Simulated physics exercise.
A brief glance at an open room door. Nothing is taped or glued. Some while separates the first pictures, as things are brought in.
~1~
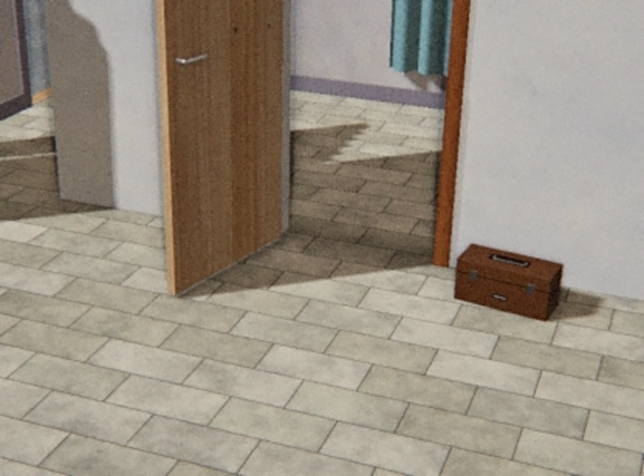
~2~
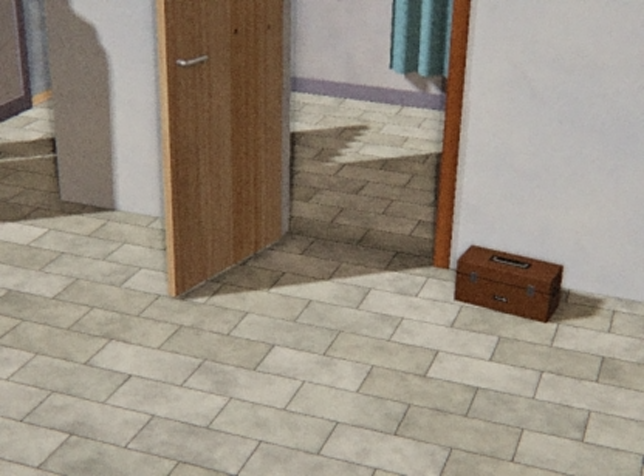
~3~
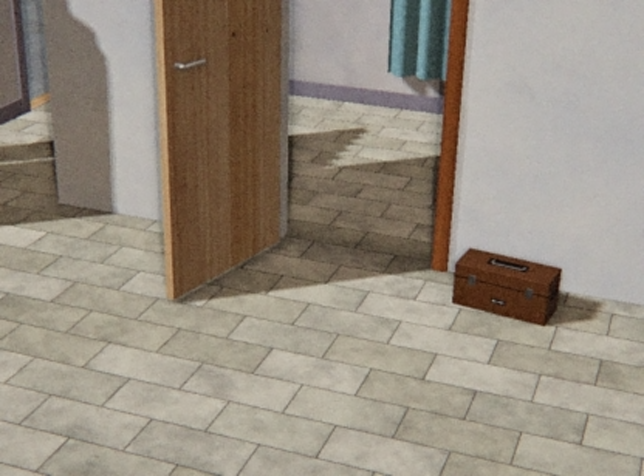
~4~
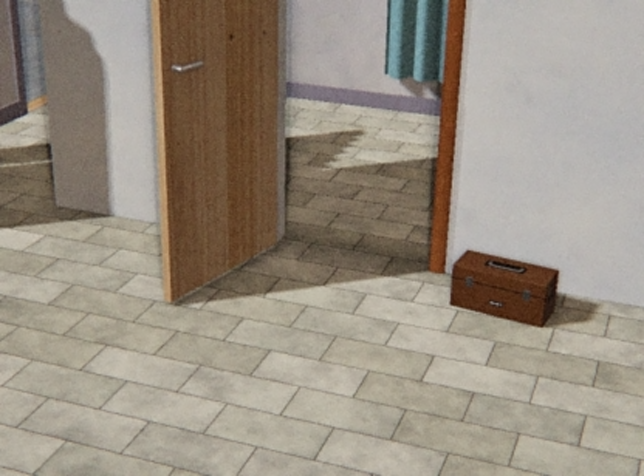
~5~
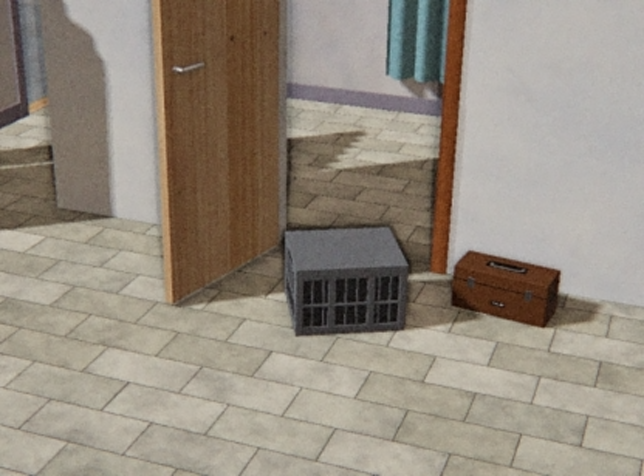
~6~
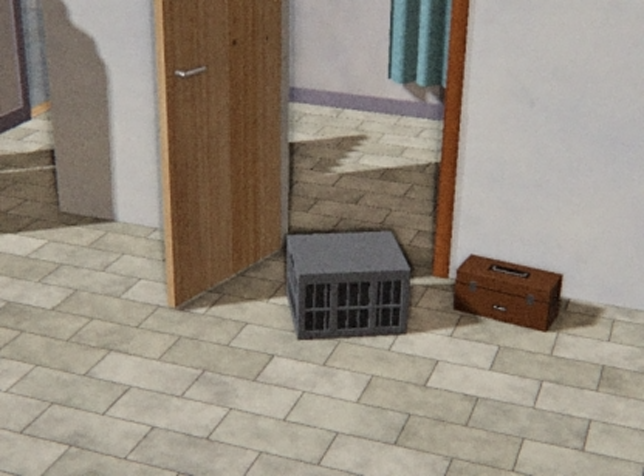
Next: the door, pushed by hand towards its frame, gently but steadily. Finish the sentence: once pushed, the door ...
... never meets the frame.
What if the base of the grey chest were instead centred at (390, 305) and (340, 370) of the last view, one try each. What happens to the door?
Try one: The door gets held up; try two: It swings to.
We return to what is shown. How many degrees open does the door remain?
Roughly 55°.
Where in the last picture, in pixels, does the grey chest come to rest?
It ends up near (376, 283).
Then, 0.60 s past the last view, door at 79°.
Then, 0.90 s past the last view, door at 59°; grey chest displaced a little near (362, 284).
Finally, door at 54°; moved from the start, grey chest; brown toolbox still in place. Final places as the last picture's camera would see them, grey chest near (376, 283).
